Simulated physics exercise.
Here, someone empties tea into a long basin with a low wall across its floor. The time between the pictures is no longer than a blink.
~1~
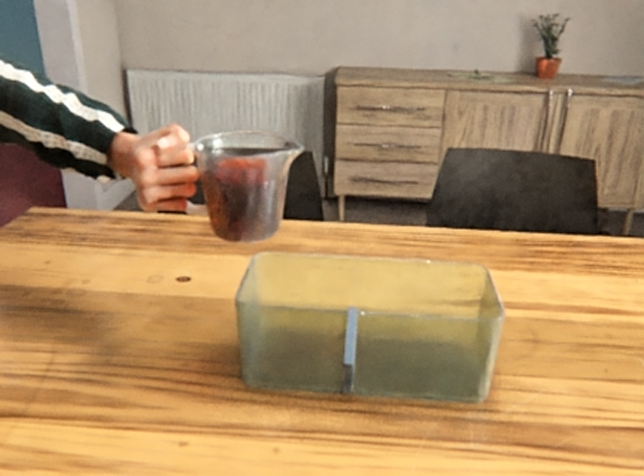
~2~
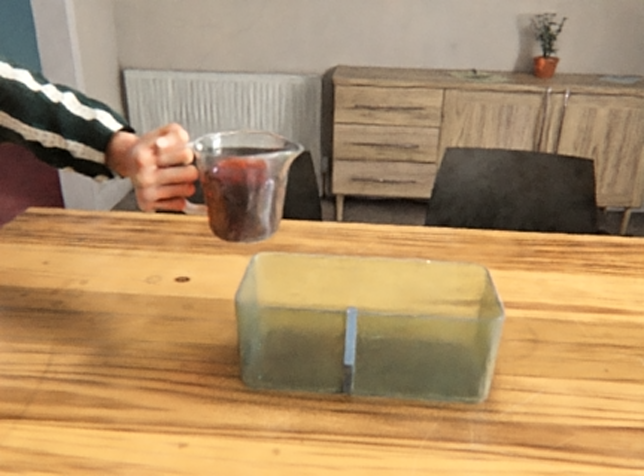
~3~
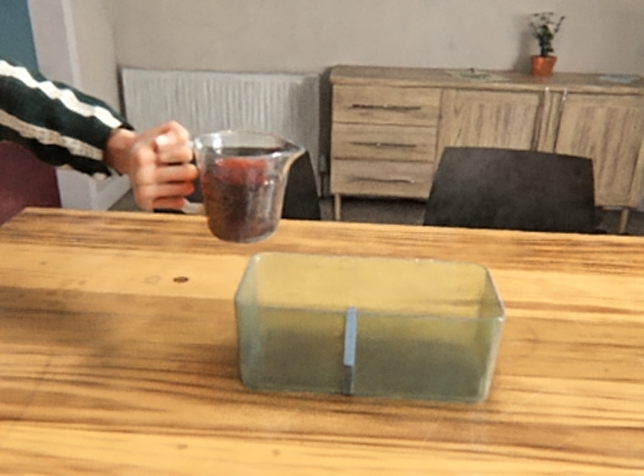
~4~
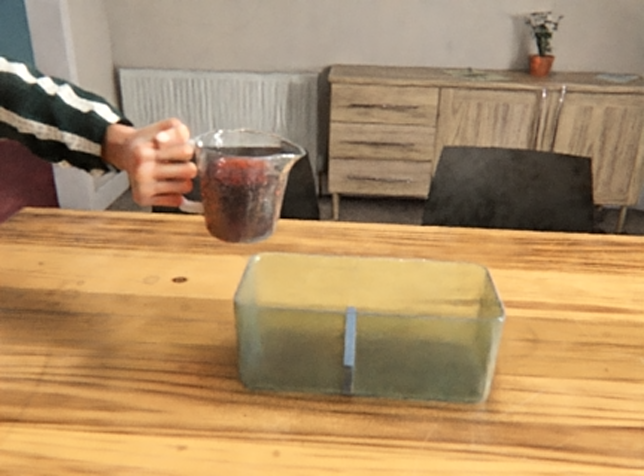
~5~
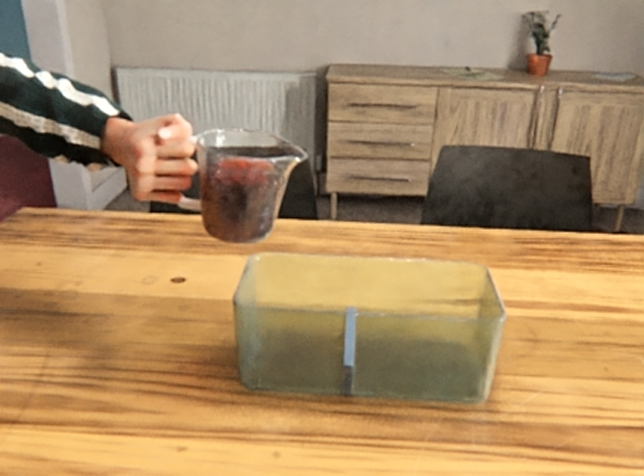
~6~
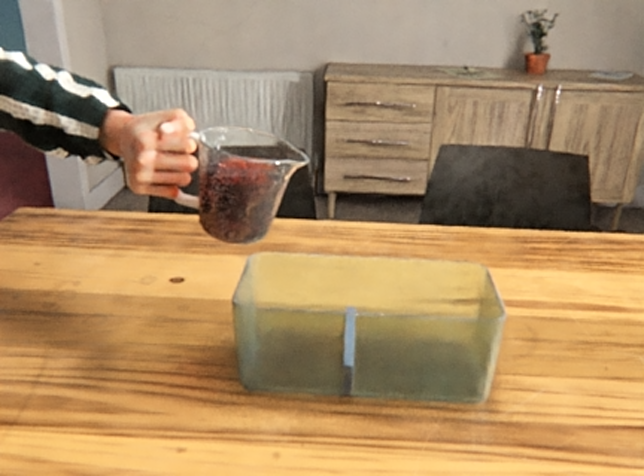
A hand in a dark sleeve with white stripes holds a clear glass jug of dark reddish tea above a wooden table, seen from the front and slightly above. Below it sits a long, clear, greenish basin with a blue-grey strip at its middle, with dark chairs, a white radiator, a wooden sideboard and a potted plant behind. The hand holds the jug nearly still, then tilts it slightly to the right.
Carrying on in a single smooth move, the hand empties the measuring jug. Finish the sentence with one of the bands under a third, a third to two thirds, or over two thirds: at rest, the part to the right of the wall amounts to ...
At rest, the part to the right of the wall amounts to under a third.
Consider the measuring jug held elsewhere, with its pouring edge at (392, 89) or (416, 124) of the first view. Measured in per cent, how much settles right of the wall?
Roughly 85 % and 85 %.
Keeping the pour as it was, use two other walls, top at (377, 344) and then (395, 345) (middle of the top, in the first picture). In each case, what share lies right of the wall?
About 10 and 15 per cent.
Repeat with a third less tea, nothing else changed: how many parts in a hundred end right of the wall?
Roughly 5 in a hundred.
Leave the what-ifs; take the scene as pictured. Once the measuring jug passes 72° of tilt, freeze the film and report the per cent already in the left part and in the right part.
Split is about 5 % to the left and 0 % to the right.
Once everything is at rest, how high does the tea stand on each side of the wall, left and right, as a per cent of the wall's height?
I'd say about 50 for the left and about 10 for the right.
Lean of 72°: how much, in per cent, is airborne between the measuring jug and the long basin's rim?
15 %.
A moment on, the tilt is 72° and 80 per cent is still to pour, 3 is left of the wall and 0 right of it.
Next, the tilt is 103° and 17 per cent is still to pour, 48 is left of the wall and 20 right of it.
Then the tilt is 105° and 0 per cent is still to pour, 77 is left of the wall and 21 right of it.
Later the tilt is 105° and 0 per cent is still to pour, 77 is left of the wall and 22 right of it.
In the end 77 per cent lies left of the wall, 22 right of it and 1 outside.
